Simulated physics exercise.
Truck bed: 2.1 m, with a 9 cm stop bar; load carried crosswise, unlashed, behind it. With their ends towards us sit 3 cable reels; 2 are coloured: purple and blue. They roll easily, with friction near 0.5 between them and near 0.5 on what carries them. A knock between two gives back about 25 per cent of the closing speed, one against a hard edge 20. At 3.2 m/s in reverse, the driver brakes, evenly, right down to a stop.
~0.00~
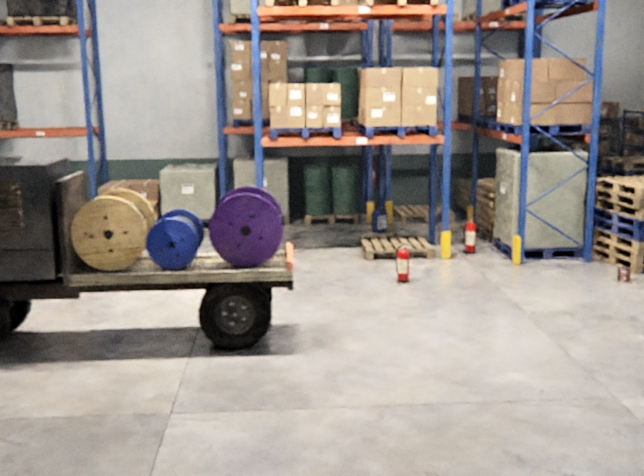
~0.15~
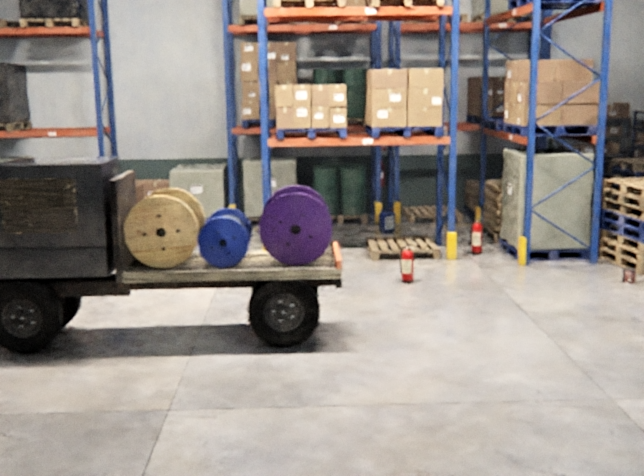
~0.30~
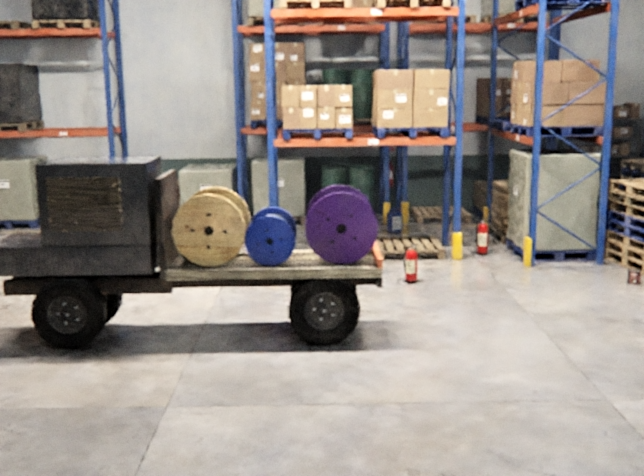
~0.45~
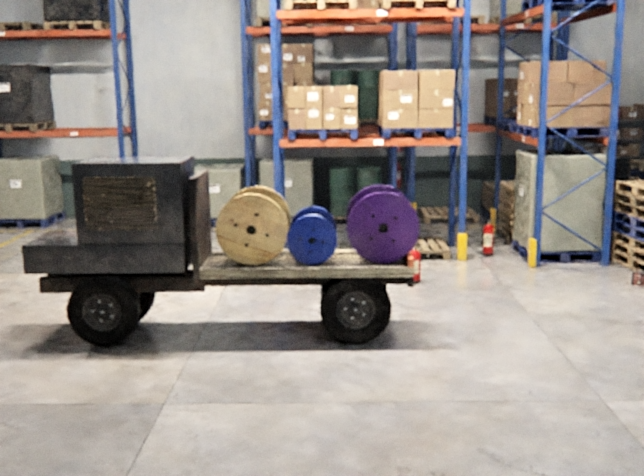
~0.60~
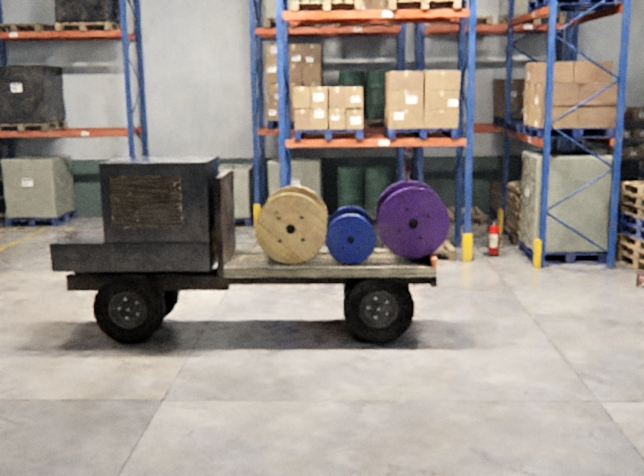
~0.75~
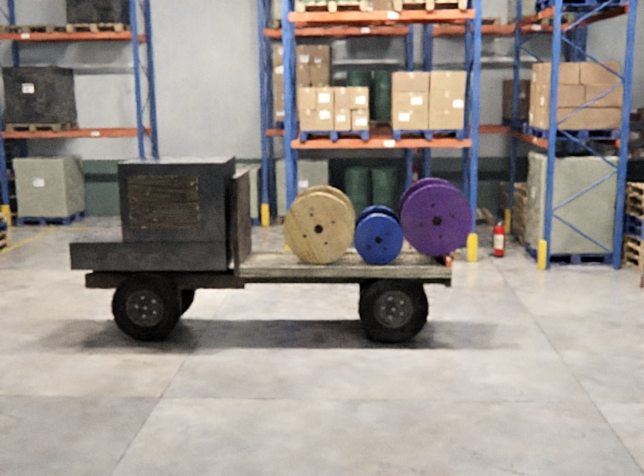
At the start, a dark flatbed truck rolls in from the left across a warehouse floor, carrying tan, blue and purple reels. It slows as it moves right, and the reels roll rightward along the bed, the purple one reaching its right-hand end with the blue and tan close behind.
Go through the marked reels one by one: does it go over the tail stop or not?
One by one: The purple is gone. The blue is still there.
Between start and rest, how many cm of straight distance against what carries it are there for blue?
Blue shifts by 90.
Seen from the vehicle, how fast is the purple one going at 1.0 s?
1.0 m/s, give or take.
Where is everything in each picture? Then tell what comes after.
Purple at (246, 231), blue at (172, 244); tail bar at (290, 266); speed 3.2 m/s; 3 of the 3 make up the bottom layer on the bed, in the first picture.
Purple at (296, 230), blue at (223, 242); tail bar at (339, 264); speed 2.9 m/s, in the second picture.
Purple at (342, 229), blue at (270, 241); tail bar at (380, 263); speed 2.4 m/s, in the third picture.
Purple at (383, 229), blue at (312, 240); tail bar at (411, 263); speed 1.8 m/s, in the fourth picture.
Purple at (414, 224), blue at (351, 240); tail bar at (435, 263); speed 1.3 m/s, in the fifth picture.
Purple at (437, 221), blue at (379, 240); tail bar at (450, 263); speed 0.8 m/s, in the sixth picture.
After 1.0 s, purple is going over the tail; blue is on the bed, 45 cm from the bar, rolling towards it; 1 of 3 is off.
After 1.1 s, purple is going over the tail; blue is on the bed, 40 cm from the bar, rolling towards it; 1 of 3 is off.
After 1.2 s, purple is going over the tail; blue is on the bed, 30 cm from the bar, rolling towards it; 1 of 3 is off.
After 1.3 s, purple is going over the tail; blue is on the bed, 20 cm from the bar, rolling towards it; 1 of 3 is off.
At rest (1.8 s), purple is off the end; blue is on the bed, 20 cm from the bar; 1 of 3 is off.
